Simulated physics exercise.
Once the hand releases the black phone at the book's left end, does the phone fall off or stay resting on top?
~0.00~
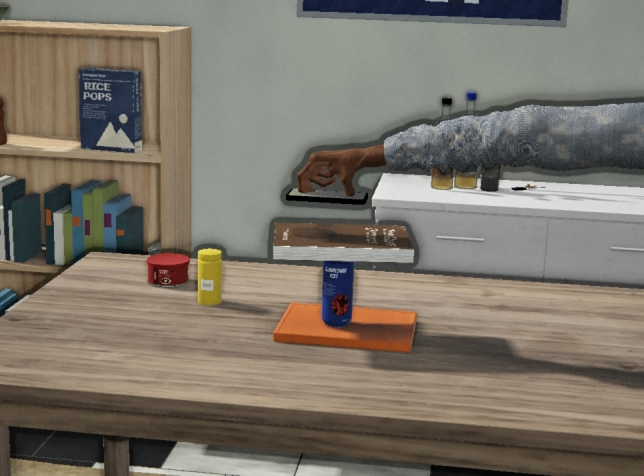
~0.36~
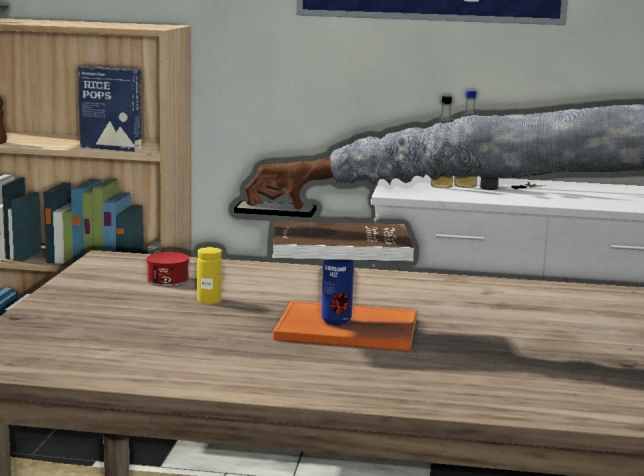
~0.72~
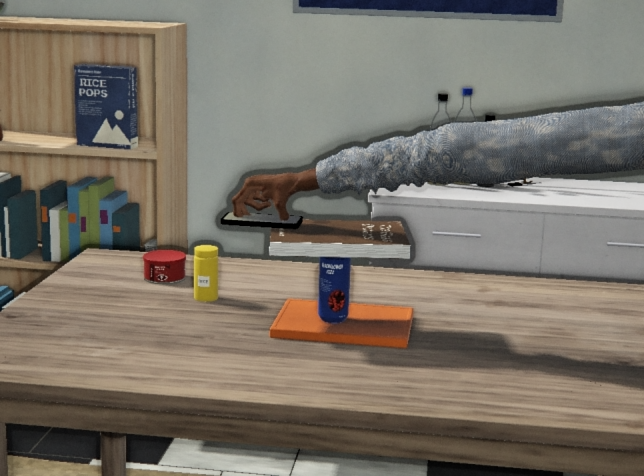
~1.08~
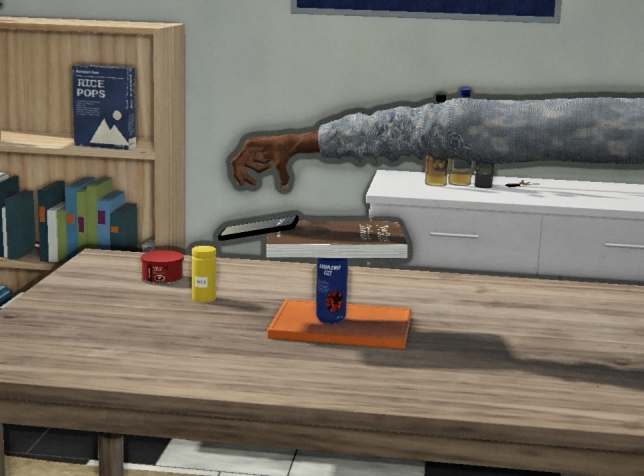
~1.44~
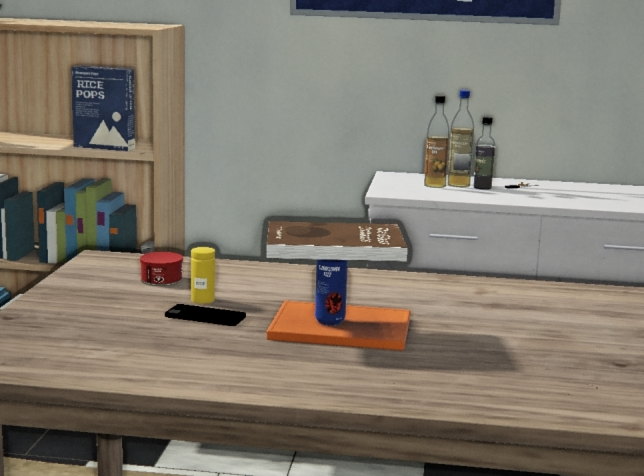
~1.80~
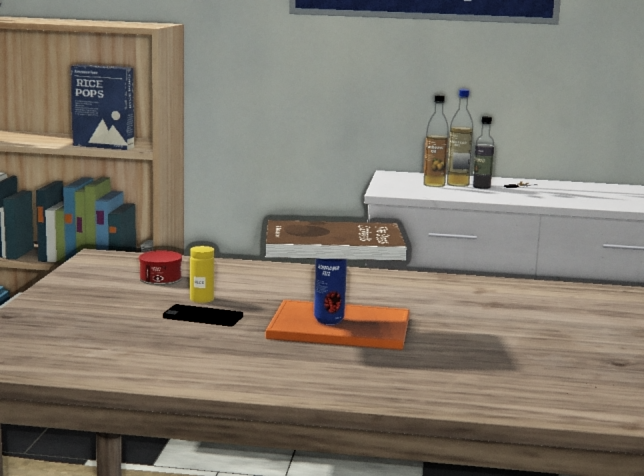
The phone falls off. It tips over the left end of the book and ends up on the table near the yellow shaker, while the book, can and tray stay in place.
